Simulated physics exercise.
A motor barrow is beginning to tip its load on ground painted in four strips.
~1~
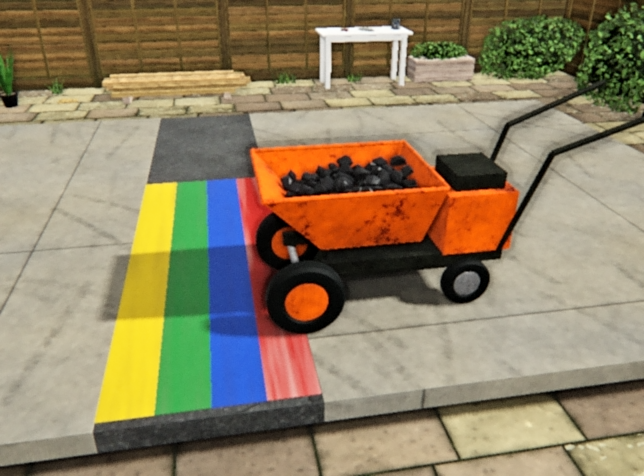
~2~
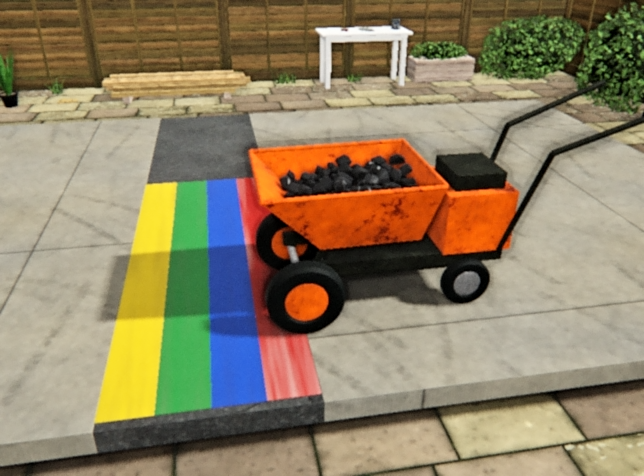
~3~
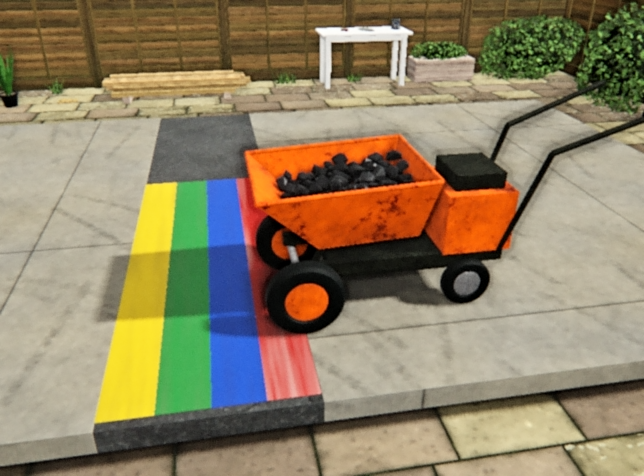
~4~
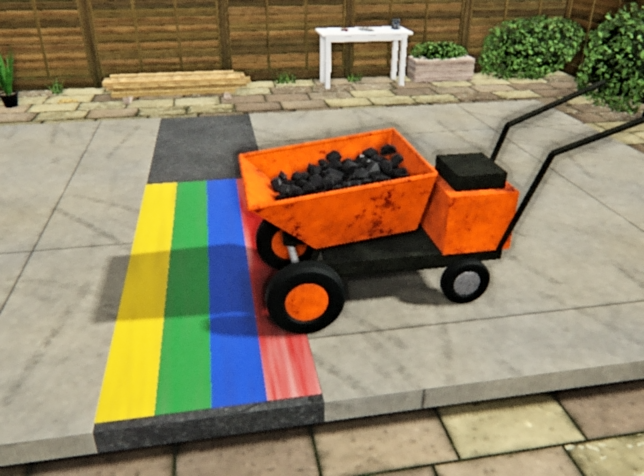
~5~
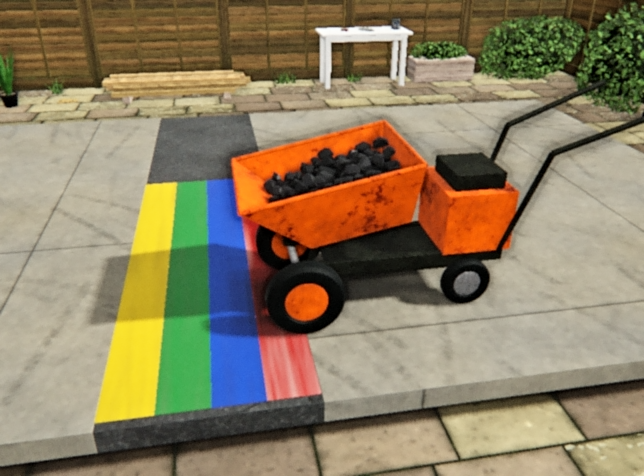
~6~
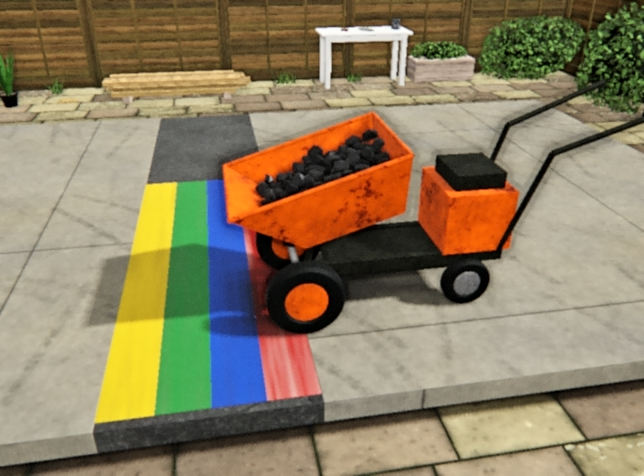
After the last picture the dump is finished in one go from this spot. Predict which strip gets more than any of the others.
The yellow strip gets the most.
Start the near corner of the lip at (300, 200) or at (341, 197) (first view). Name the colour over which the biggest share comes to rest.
First the strip in green, then the blue one.
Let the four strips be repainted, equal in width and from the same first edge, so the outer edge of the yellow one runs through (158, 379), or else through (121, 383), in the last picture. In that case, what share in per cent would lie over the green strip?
In order, 0 % and 10 %.
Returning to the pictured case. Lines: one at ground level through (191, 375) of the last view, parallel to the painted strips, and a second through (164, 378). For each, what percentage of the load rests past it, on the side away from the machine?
Estimate: 80 %, then 70 %.
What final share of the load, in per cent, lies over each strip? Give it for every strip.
In per cent, approximately: Red 0, blue 0, green 20, yellow 35.
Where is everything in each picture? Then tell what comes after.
The first frame shows lip of the skip near (264, 202), level; top of the load near (363, 187), lumps of coal; red strip near (287, 359); blue strip near (237, 365); green strip near (184, 371); yellow strip near (131, 377).
The second frame shows lip of the skip near (262, 203), level; top of the load near (362, 186).
The third frame shows lip of the skip near (257, 205), tipped barely; top of the load near (359, 184).
The fourth frame shows lip of the skip near (250, 209), tipped a little; top of the load near (369, 176).
The fifth frame shows lip of the skip near (240, 214), tipped a little; top of the load near (361, 171).
The sixth frame shows lip of the skip near (230, 221), tipped clearly; top of the load near (351, 166); red strip near (287, 359); blue strip near (237, 365); green strip near (184, 371); yellow strip near (131, 377).
Shortly afterwards, skip tipped steeply; the whole lot in the skip.
Next, skip tipped right over; near two thirds in the skip; a little over the green strip; a little over the yellow strip.
Some moments later, skip tipped right over; near a quarter in the skip; near a quarter over the green strip; near a third over the yellow strip; near a quarter off the paint.
In the end, skip tipped right over; near a quarter in the skip; none at all over the red strip; none at all over the blue strip; near a quarter over the green strip; near a third over the yellow strip; near a quarter off the paint.
